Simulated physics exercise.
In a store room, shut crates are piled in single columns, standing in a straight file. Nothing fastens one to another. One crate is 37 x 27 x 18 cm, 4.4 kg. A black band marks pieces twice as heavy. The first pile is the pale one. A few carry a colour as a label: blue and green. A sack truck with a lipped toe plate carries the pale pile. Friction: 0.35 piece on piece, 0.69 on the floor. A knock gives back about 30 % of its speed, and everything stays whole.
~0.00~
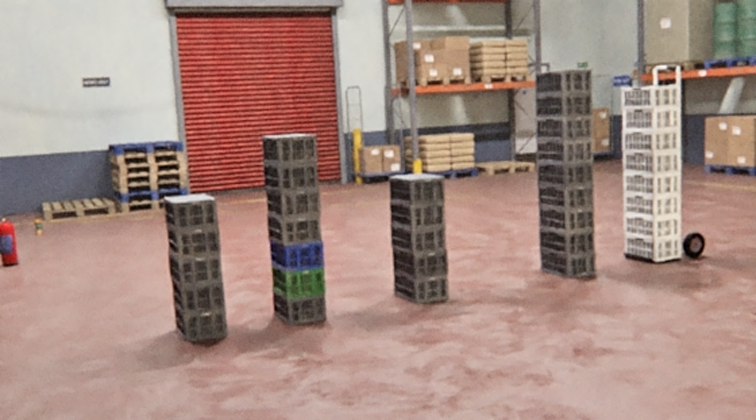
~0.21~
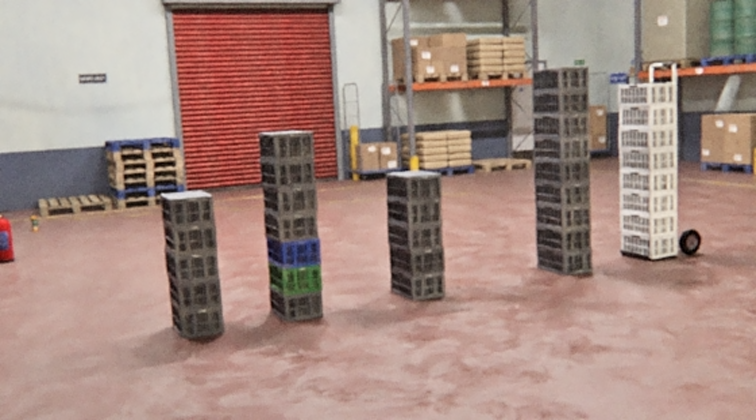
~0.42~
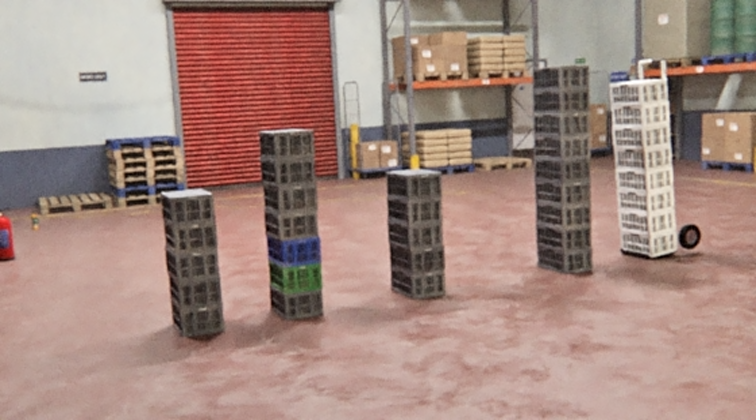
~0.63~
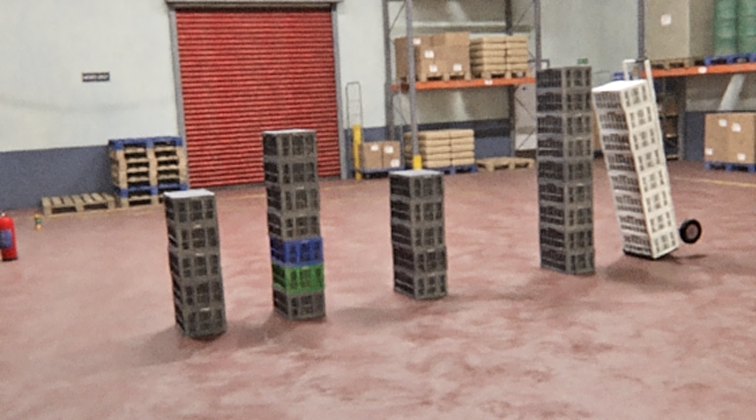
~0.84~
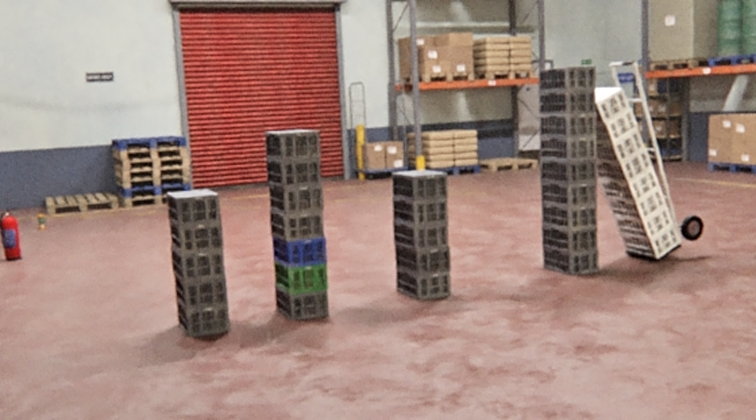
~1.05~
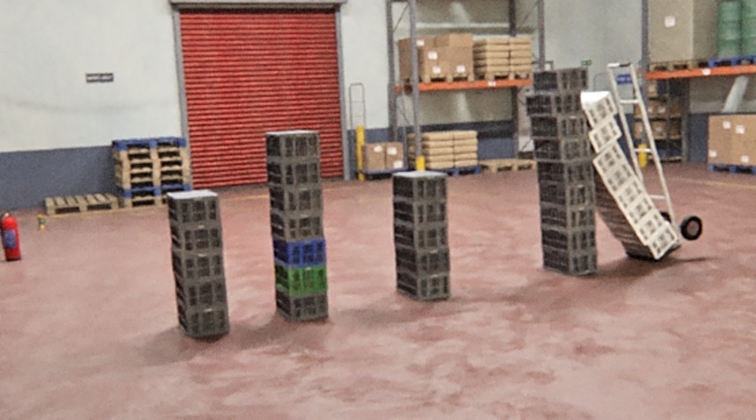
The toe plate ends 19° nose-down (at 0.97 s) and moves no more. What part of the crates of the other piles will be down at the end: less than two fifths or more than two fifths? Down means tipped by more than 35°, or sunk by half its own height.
Ending down: More than two fifths.
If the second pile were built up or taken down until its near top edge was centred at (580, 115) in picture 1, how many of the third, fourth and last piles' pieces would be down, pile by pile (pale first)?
Then third 4, fourth 0, last 0.
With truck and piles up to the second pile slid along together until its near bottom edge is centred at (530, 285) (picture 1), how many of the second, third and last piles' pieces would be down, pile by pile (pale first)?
In that case second 9, third 4, last 4.
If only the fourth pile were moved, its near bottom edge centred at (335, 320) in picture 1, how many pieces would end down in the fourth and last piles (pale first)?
In that case fourth 6, last 4.
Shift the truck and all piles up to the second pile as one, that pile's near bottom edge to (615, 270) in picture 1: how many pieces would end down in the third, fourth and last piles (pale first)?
Then third 4, fourth 6, last 5.
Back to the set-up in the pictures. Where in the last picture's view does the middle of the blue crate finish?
Near (231, 301).
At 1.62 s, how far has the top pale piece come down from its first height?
About 50 cm.
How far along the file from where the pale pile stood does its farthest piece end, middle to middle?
Some 190 cm.
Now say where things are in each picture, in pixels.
In the first frame (we follow the side turned to the camera), truck frame (679, 105) 0° forward; blue crate (305, 257); green crate (306, 283); no other piece has moved.
The second frame shows truck frame (675, 102) 0° forward; blue crate (302, 254).
The third frame shows truck frame 5° forward, top of the pale pile leaning 4°; blue crate (302, 252); no other piece has moved.
The fourth frame shows truck frame (653, 99) 12° forward, top of the pale pile leaning 13°; blue crate (305, 252); no other piece has moved.
The fifth frame shows truck frame (644, 100) 18° forward, top of the pale pile leaning 24°; blue crate (308, 253); no other piece has moved.
The sixth frame shows truck frame (641, 102) 19° forward, top of the pale pile leaning 27°; blue crate (308, 253); green crate (309, 280); 6 stirred so far.
Around 1.62 s, 8 of the pale pile down; 5 of the 26 other crates down.
Around 2.94 s, 8 of the pale pile down; 13 of the 26 other crates down; green crate tipped 34°; blue crate tipped 34°, 6 cm lower.
Finally (5.0 s), 7 of the pale pile down; 23 of the 26 other crates down; green crate on its side; blue crate on its side. That is 88 per cent. Seen by the last camera, middles, green crate near (260, 298), blue crate near (231, 301).
